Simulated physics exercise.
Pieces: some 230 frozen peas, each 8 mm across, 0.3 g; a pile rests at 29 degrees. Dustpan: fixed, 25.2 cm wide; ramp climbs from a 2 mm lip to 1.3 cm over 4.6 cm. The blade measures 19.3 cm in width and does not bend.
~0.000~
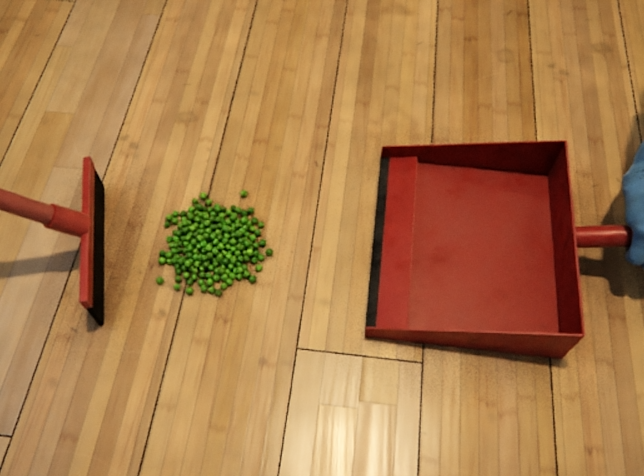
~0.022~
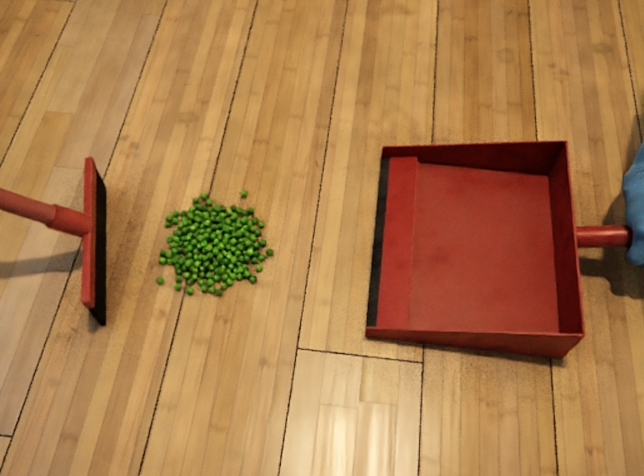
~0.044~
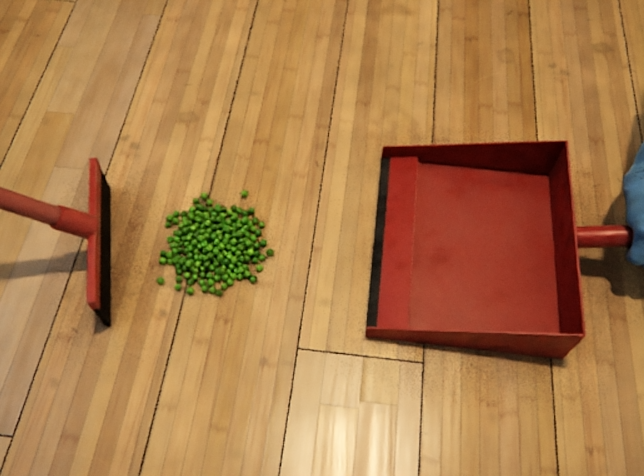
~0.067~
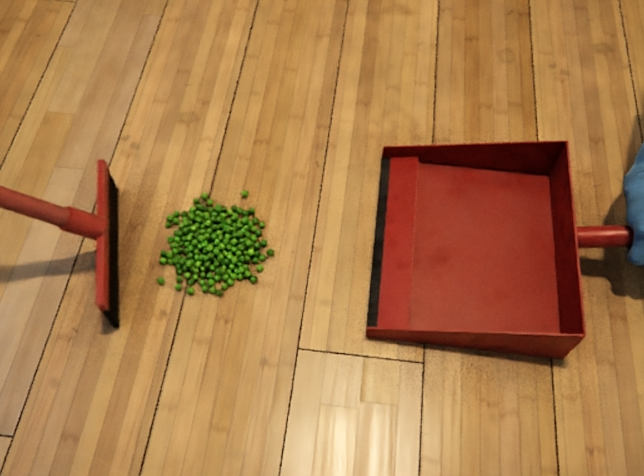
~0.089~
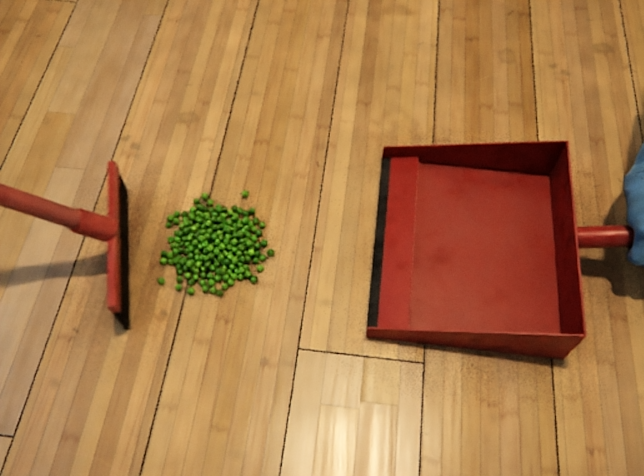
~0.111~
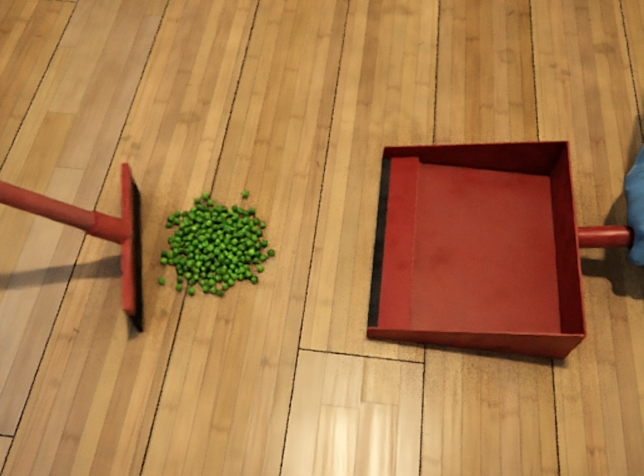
A red squeegee-like blade sliding right across a wooden floor towards a still pile of green peas, a gloved hand by a red dustpan.
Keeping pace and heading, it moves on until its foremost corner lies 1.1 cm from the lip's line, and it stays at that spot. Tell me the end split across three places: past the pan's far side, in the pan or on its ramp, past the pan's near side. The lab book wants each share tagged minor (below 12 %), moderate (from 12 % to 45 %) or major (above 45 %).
Far side: Not many. Pan: A middle share. Near side: Not many.
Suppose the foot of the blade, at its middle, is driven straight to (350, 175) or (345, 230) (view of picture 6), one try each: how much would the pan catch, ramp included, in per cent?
About 25 and 30 per cent.
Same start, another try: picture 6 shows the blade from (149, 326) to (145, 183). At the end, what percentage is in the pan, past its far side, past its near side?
That ends as pan 25, far 10, and near 10.
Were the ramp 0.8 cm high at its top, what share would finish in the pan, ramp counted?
In that case roughly 25 percent.
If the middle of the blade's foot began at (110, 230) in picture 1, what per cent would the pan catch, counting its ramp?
Estimate: ~ 25 %.
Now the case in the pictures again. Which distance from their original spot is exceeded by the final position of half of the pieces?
18 cm or so.
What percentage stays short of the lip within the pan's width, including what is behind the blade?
That works out near 65 percent.
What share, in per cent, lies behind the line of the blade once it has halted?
Close to 5 percent.
Then, at 0.28 s, middle of the blade 16 cm from the lip; 0 % over the lip, far side 0 %, near side 0 %.
Then, at 0.39 s, middle of the blade 7 cm from the lip; 0 % over the lip, far side 0 %, near side 0 %.
After 0.64 s, middle of the blade 4 cm from the lip; 20 % over the lip, far side 5 %, near side 5 %.
At rest (1.5 s), far side 10 %, pan 20 %, near side 5 %, in front of the lip or behind the blade 65 %.
